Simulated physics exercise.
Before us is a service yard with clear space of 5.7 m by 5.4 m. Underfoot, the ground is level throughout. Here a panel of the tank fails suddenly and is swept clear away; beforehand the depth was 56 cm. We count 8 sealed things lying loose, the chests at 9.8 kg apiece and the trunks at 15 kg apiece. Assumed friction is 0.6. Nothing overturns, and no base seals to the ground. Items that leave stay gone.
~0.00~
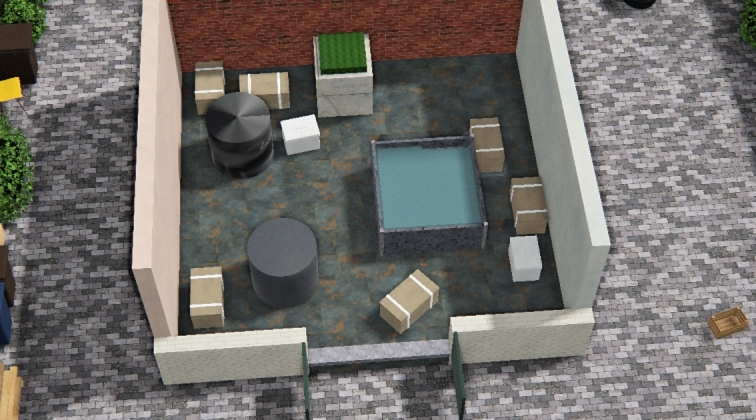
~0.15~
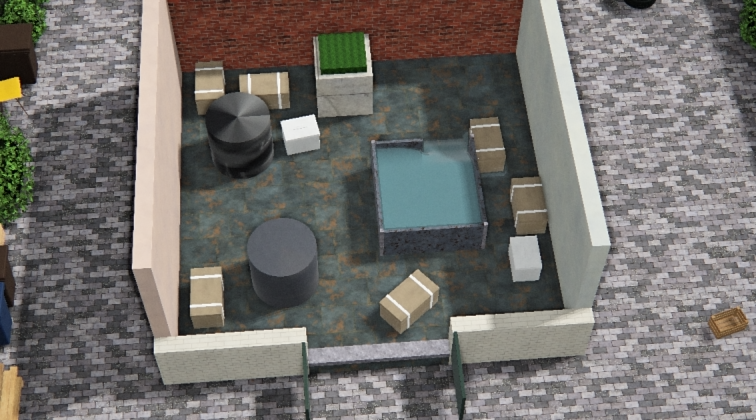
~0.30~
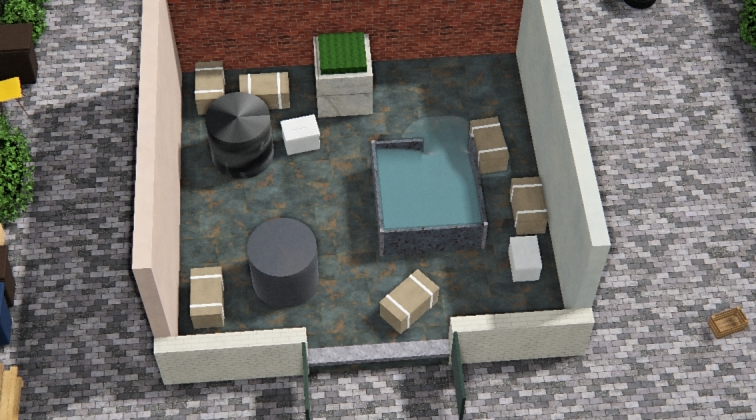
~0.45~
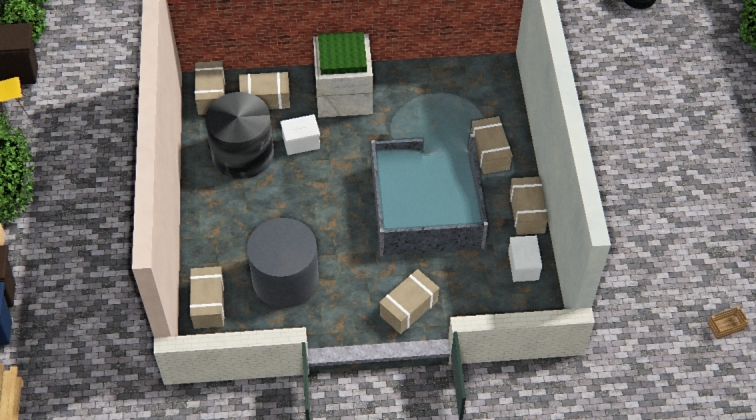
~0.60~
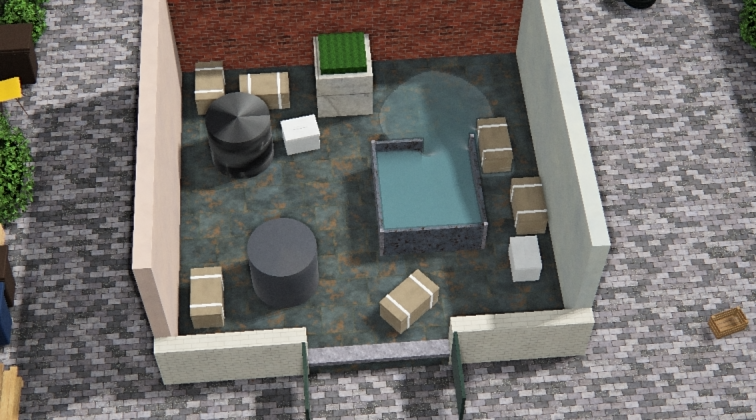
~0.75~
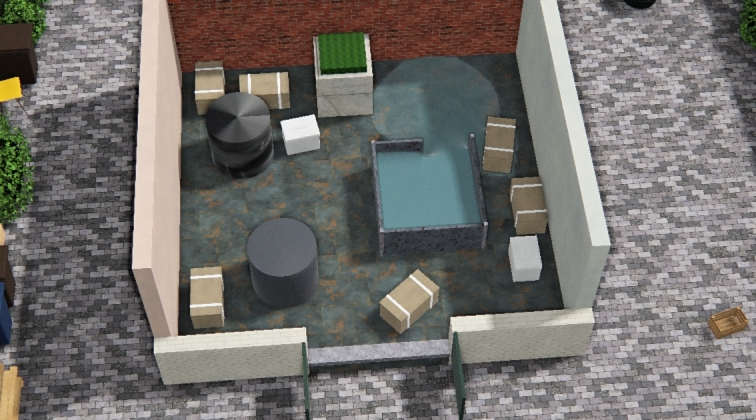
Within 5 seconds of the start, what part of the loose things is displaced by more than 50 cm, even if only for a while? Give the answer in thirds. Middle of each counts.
Under a third.
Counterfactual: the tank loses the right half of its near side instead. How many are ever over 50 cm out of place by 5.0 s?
That gives 4 of them.
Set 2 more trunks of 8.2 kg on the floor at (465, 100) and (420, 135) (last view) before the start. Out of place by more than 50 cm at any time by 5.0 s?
First goes beyond, then goes beyond.
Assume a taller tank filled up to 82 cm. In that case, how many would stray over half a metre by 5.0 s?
I count 4 of them in that case.
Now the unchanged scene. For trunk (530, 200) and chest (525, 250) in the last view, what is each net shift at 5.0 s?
Distances: 30 cm; 5 cm.
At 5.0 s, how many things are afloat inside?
I get 1.
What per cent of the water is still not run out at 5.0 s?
Some 100 per cent remains.
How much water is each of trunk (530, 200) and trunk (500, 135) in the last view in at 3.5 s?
1 and 4 cm.
After 1.1 s 0 of 8 are over 50 cm from their spots; 0 afloat.
After 2.2 s 0 of 8 are over 50 cm from their spots; 0 afloat.
After 3.5 s 0 of 8 are over 50 cm from their spots; 0 afloat.
After 5.0 s 2 of 8 are over 50 cm from their spots, and 2 have been at some point; 1 afloat.
